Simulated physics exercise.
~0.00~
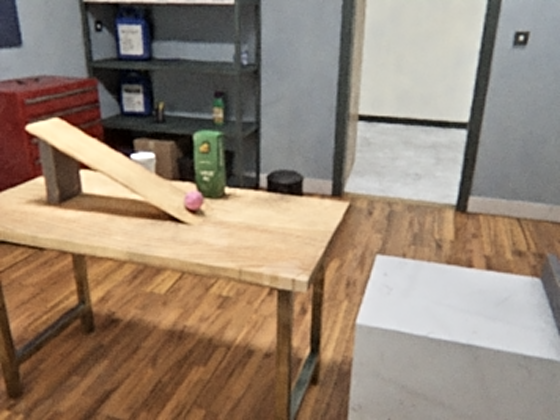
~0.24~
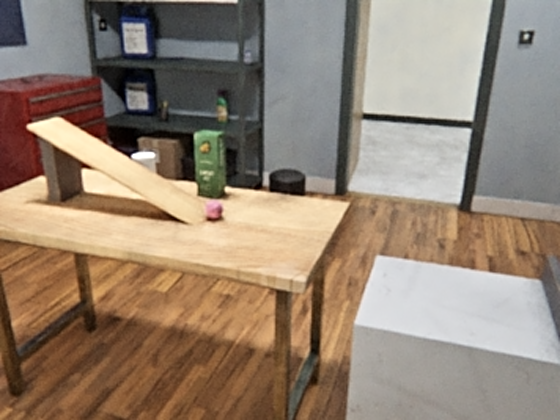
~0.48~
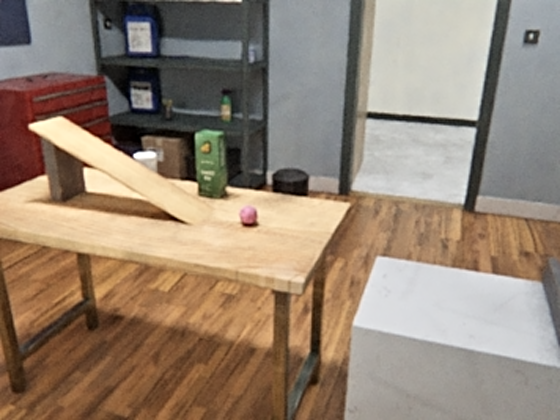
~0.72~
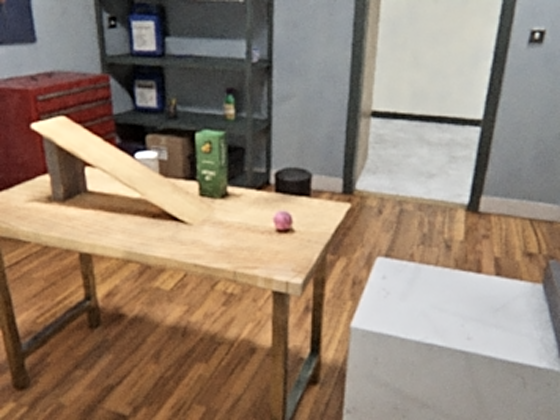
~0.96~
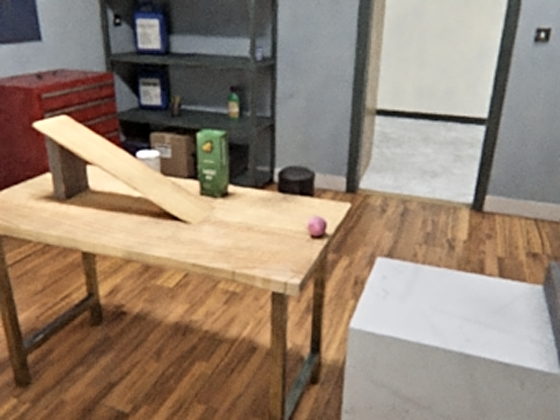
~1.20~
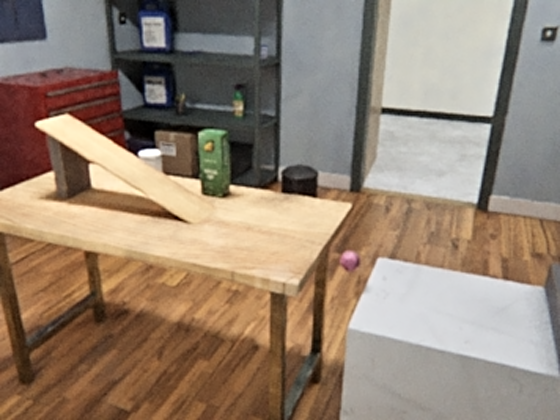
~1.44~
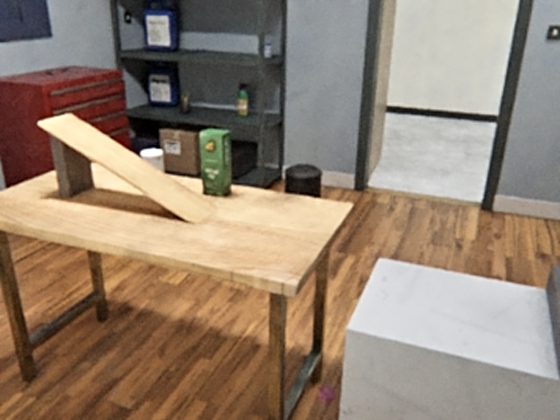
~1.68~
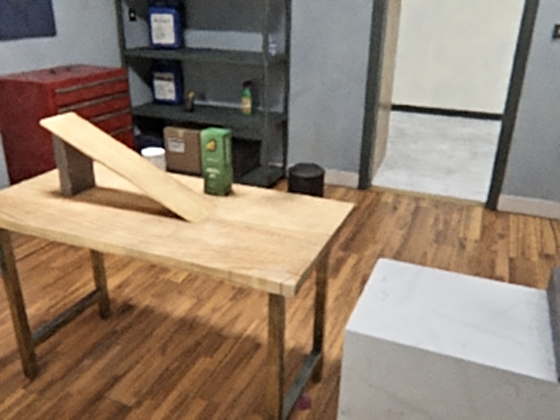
In a room with a wooden floor, a pink ball rolled off the foot of a ramp and across a table, passing a green carton, then dropped off the right end and fell into the gap before a pale cabinet, ending up low down.
